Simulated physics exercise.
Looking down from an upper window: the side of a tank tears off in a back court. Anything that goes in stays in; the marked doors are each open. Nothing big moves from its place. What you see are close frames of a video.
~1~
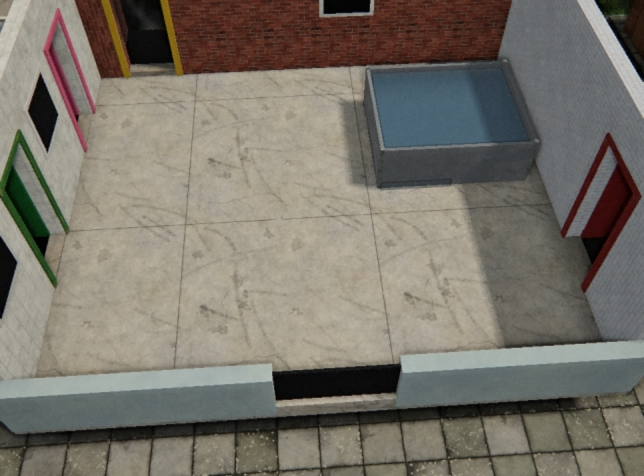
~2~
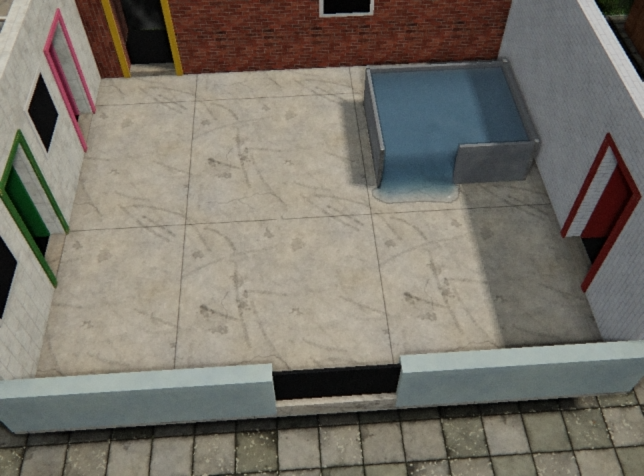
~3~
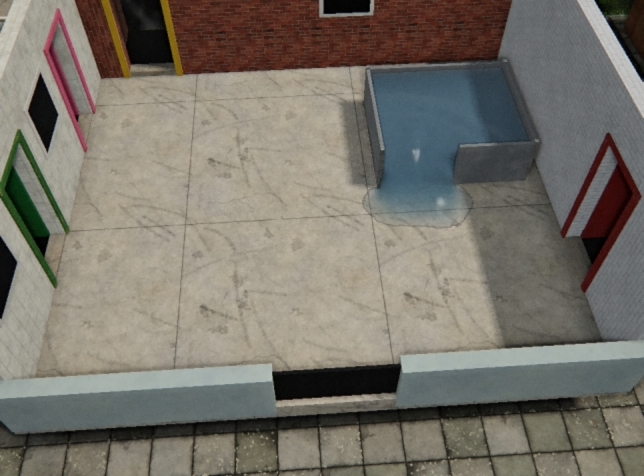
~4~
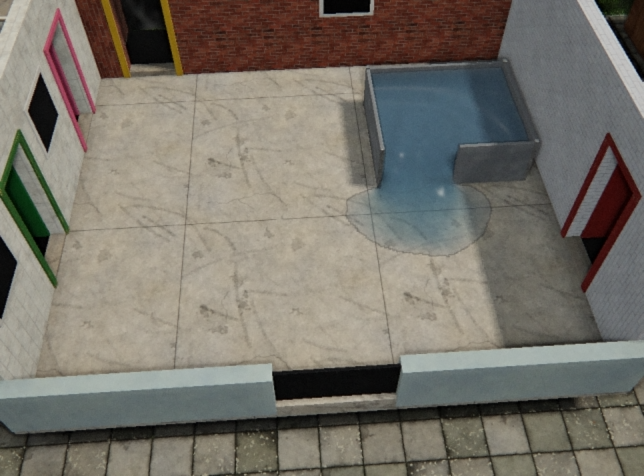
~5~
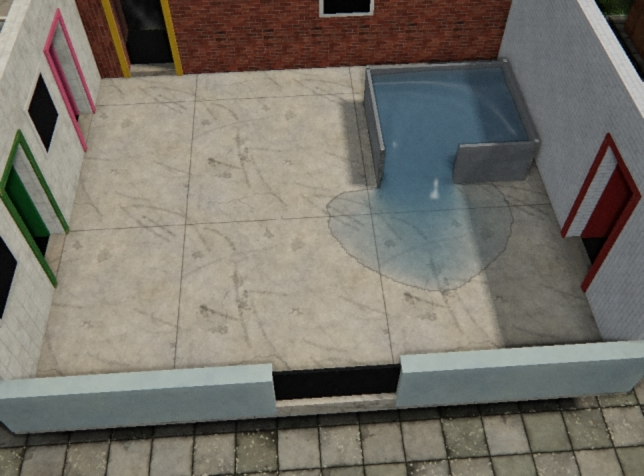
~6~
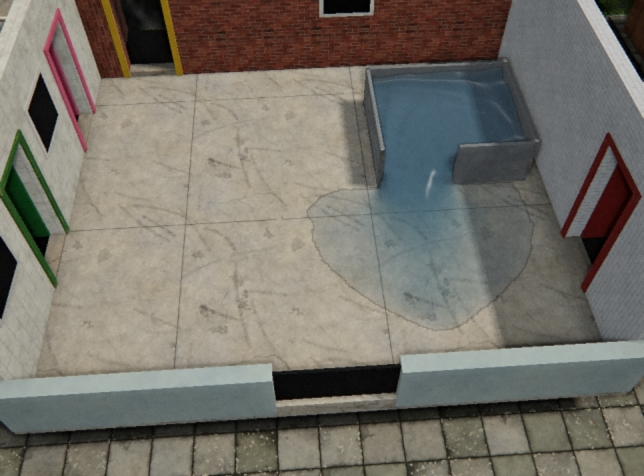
In a walled back court with pale stone paving, a grey tank full of water stands whole and still near the brick wall. Part of its front side gives way, and water pours through the gap, spreading across the paving in a widening, rounded sheet toward the low front wall.
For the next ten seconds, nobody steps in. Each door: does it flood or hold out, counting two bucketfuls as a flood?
Yellow door holds out, red door floods, pink door holds out, green door floods.
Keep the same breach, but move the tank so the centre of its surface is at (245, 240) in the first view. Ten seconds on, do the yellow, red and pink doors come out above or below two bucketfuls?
Afterwards, yellow overshoots; red overshoots; pink overshoots.
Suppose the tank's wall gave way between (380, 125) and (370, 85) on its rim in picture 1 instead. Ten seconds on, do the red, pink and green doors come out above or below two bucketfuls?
Result - red: Short of the mark; pink: Past the mark; green: Past the mark.
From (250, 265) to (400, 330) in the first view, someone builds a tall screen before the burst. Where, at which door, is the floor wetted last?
I'd pick the yellow one.
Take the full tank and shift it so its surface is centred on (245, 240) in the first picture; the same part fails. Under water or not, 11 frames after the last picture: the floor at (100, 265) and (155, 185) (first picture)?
Points in order: Inundated; bare.
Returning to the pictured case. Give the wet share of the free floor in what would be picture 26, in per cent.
Roughly 45 per cent.
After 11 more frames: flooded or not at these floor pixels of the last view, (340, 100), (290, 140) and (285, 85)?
First spared, then spared, then spared.
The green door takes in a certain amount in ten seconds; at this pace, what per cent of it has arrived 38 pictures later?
Roughly 30 per cent.
A moment on, water covers 30 % of the floor; the yellow door not reached, the red door wet at the sill, nothing in, the pink door not reached, the green door not reached.
Next, water covers 35 % of the floor; the yellow door not reached, the red door wet at the sill, nothing in, the pink door not reached, the green door not reached.
Then, water covers 45 % of the floor; the yellow door not reached, the red door under two buckets in, the pink door not reached, the green door not reached.
Later, water covers 70 % of the floor; the yellow door not reached, the red door over two buckets in, the pink door wet at the sill, nothing in, the green door under two buckets in.
In the end, water covers 95 % of the floor; the yellow door wet at the sill, nothing in, the red door over two buckets in, the pink door under two buckets in, the green door over two buckets in.
